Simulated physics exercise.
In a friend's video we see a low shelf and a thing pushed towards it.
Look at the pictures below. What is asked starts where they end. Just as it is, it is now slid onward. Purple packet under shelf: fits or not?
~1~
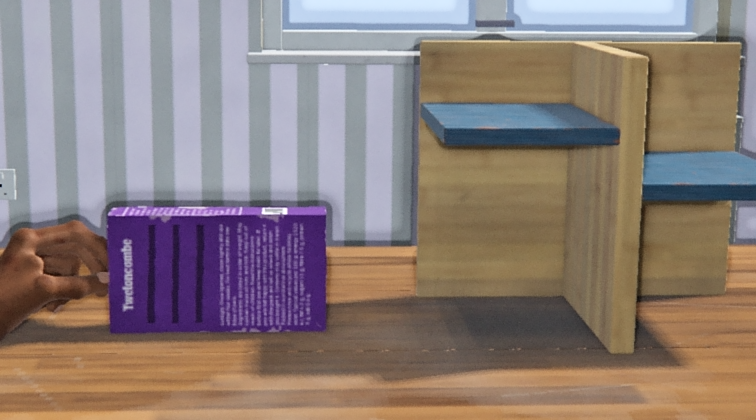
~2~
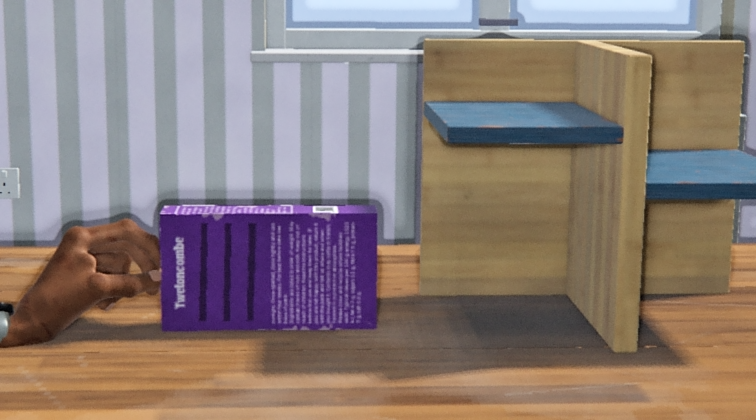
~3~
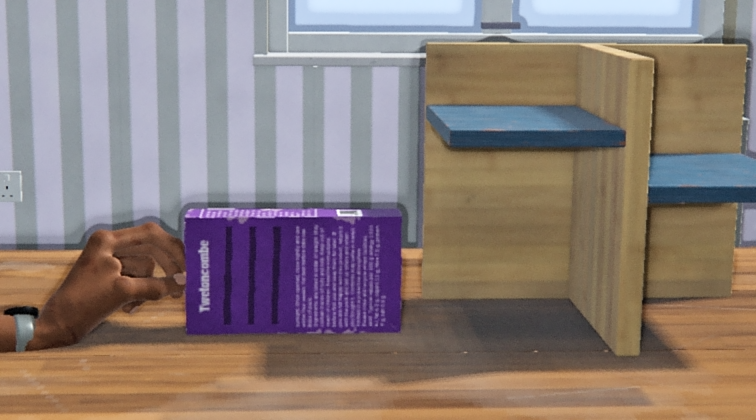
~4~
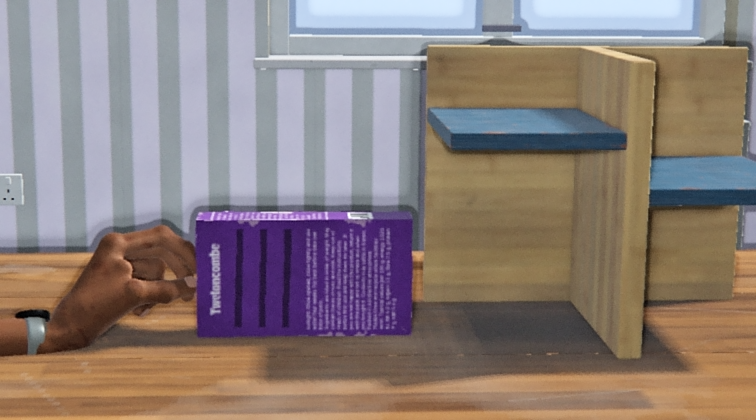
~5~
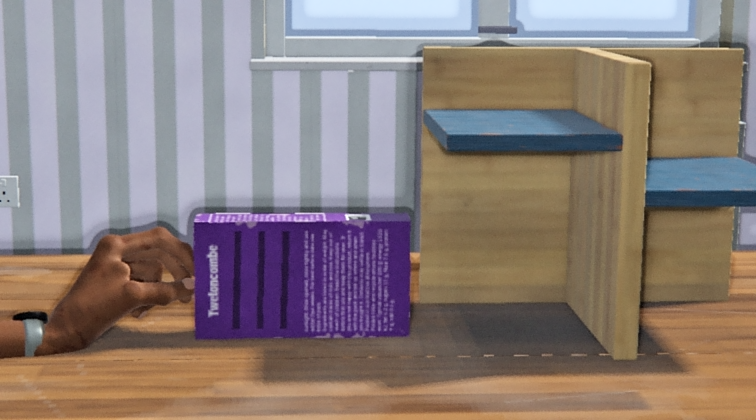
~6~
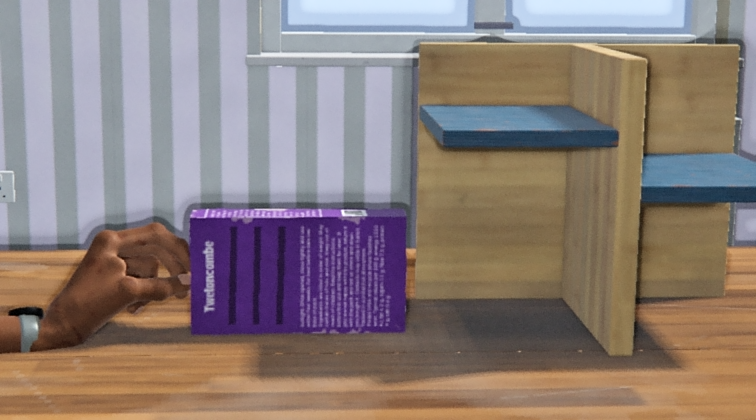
Fits.
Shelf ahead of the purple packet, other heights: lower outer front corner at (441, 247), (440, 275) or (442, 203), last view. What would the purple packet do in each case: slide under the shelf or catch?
Result per try, in order: Hung up / hung up / in.
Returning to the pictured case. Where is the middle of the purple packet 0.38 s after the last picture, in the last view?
Roughly at (354, 271).
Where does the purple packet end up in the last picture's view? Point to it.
Once it all settles, the centre sits at about (476, 270).
Then, 0.38 s after the last picture, purple packet sliding up to the opening near (355, 271).
Then, 0.68 s after the last picture, purple packet part of the way in near (427, 270).
Then, 1.32 s after the last picture, purple packet all the way in near (476, 270).
At rest, the purple packet slides in, near (476, 270).
